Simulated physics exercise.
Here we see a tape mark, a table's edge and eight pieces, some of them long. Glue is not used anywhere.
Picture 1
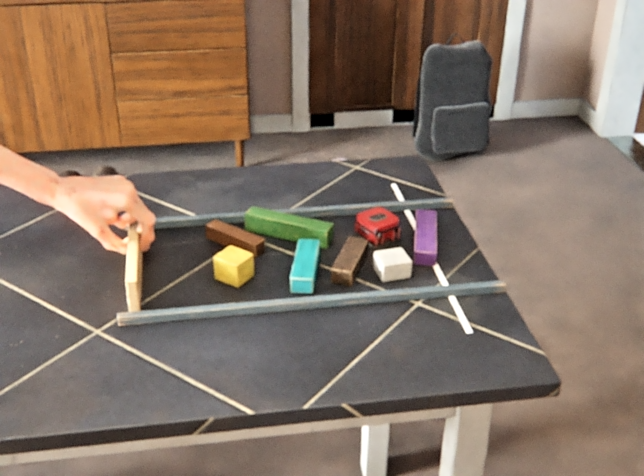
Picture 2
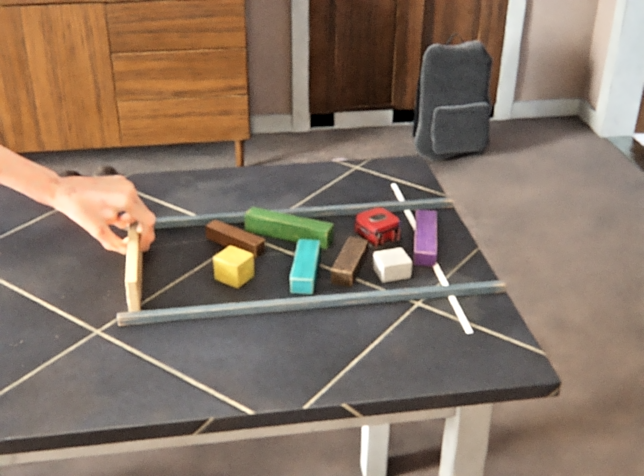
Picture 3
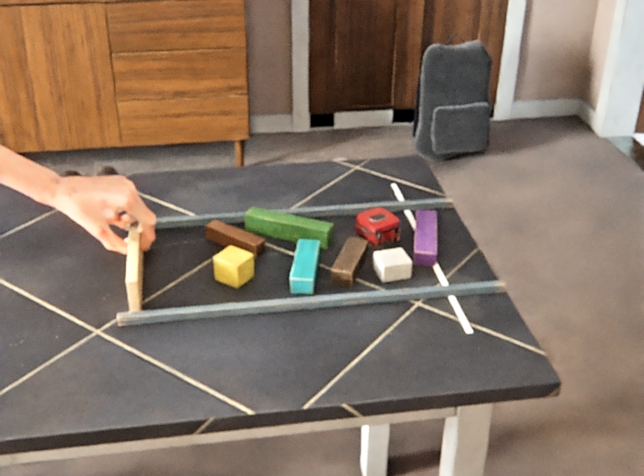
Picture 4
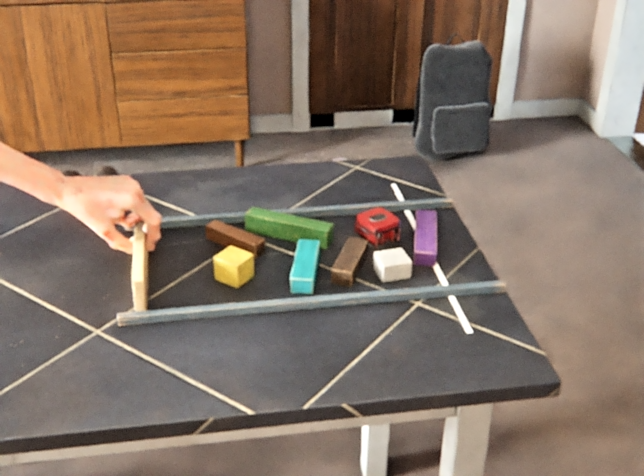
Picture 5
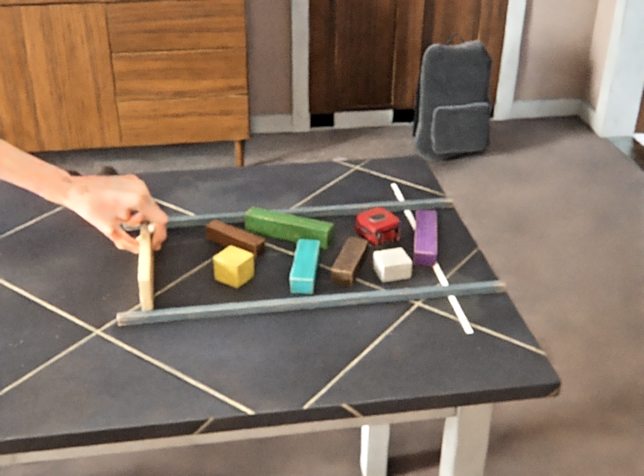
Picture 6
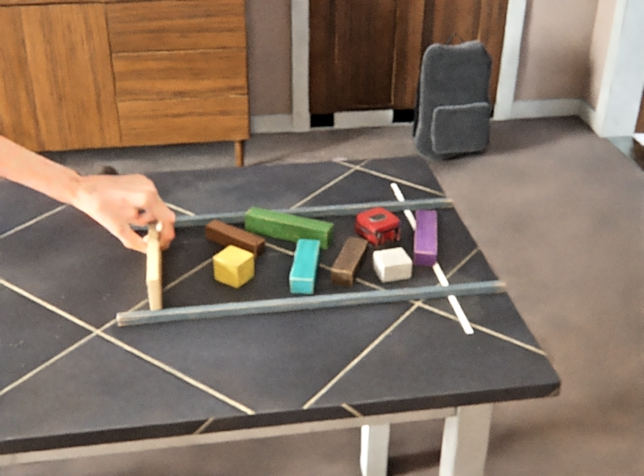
A hand slides an upright wooden board slightly right between two rails on a dark table, toward colourful blocks that stay still.
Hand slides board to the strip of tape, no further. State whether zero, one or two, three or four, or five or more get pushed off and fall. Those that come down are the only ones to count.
Result: Three or four pushed off and fallen.
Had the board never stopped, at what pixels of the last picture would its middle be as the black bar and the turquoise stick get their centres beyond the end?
Approx. (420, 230) for the first, approx. (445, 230) for the second.
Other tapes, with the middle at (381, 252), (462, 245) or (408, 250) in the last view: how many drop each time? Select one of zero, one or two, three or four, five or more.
In that order: None at all; more than four; 1 or 2.
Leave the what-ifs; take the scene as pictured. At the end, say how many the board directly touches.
The answer is 2.
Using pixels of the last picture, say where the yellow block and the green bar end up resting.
In the last picture, roughly (450, 247) and (452, 220).
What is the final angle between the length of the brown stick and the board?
Roughly 25° out of line.
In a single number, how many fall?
The number is 4.
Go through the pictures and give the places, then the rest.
Purple bar (426, 237); red case (377, 227); white block (392, 265); board (135, 253); tape (426, 248), in the first picture.
Red case (377, 228); yellow block (234, 267), in the second picture.
White block (392, 265); board (136, 253), in the third picture.
Purple bar (426, 237); black bar (350, 261), in the fourth picture.
Red case (377, 228); turquoise stick (306, 266), in the fifth picture.
Purple bar (426, 237); red case (377, 228); white block (392, 265); board (155, 252); tape (426, 248), in the sixth picture.
Soon after, none off yet; purple bar at rest near (426, 237); red case at rest near (377, 228); white block at rest near (392, 265).
At rest, the number that fall off is three or four; fallen, black bar, white block, red case and purple bar.
